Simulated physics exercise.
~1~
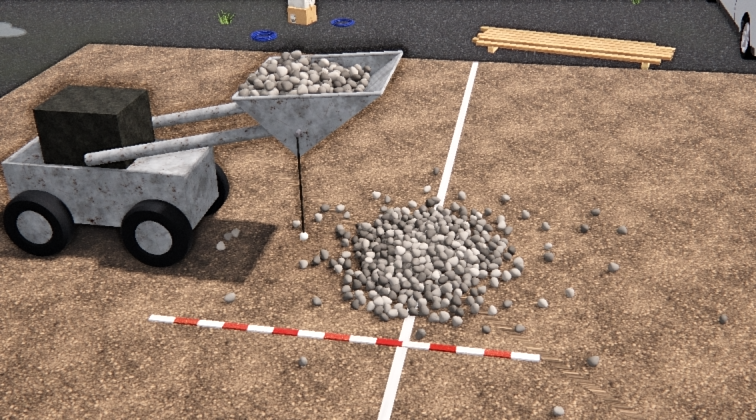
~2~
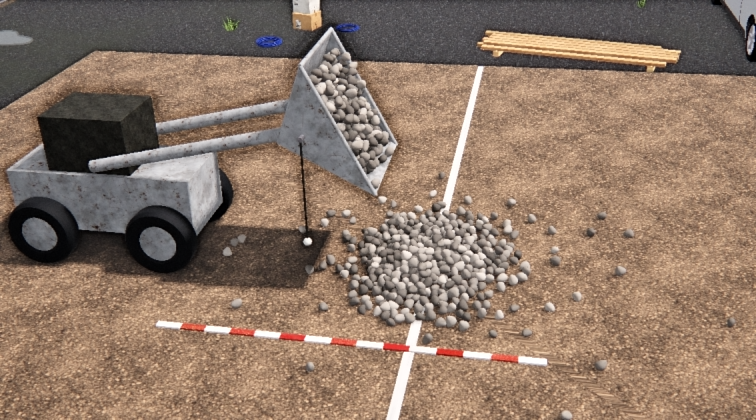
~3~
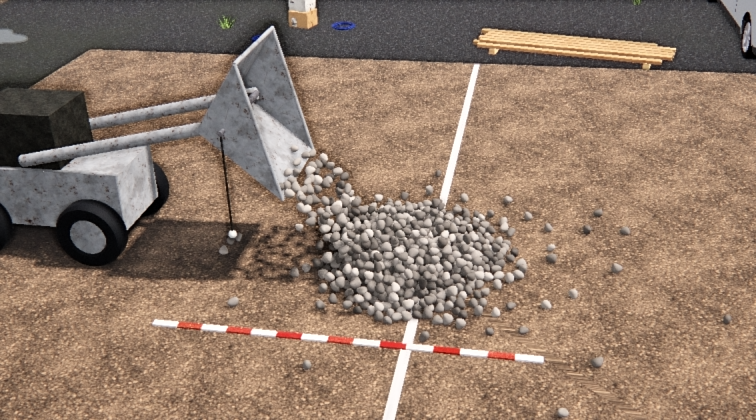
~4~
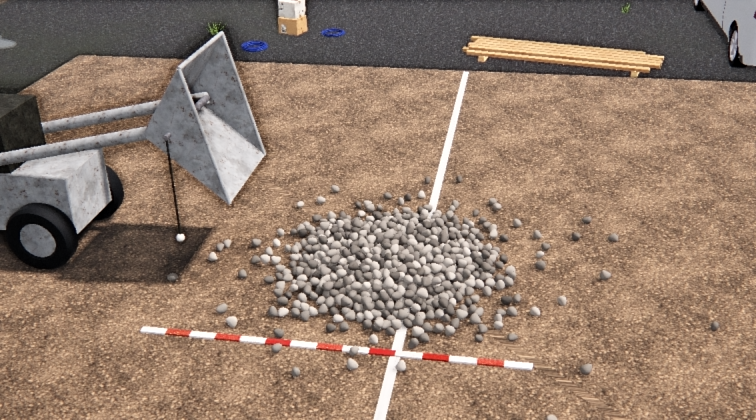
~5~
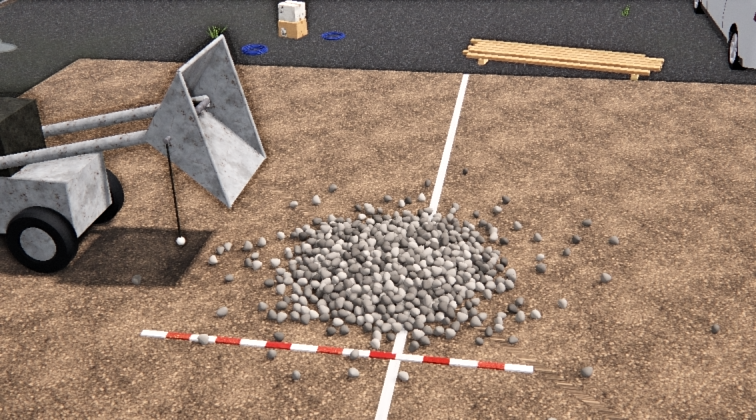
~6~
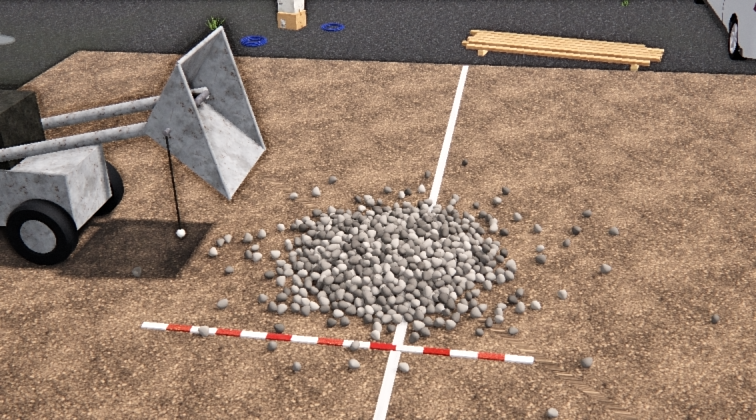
A loader tips its bucket, backs left, and pours gray stones onto the pile.
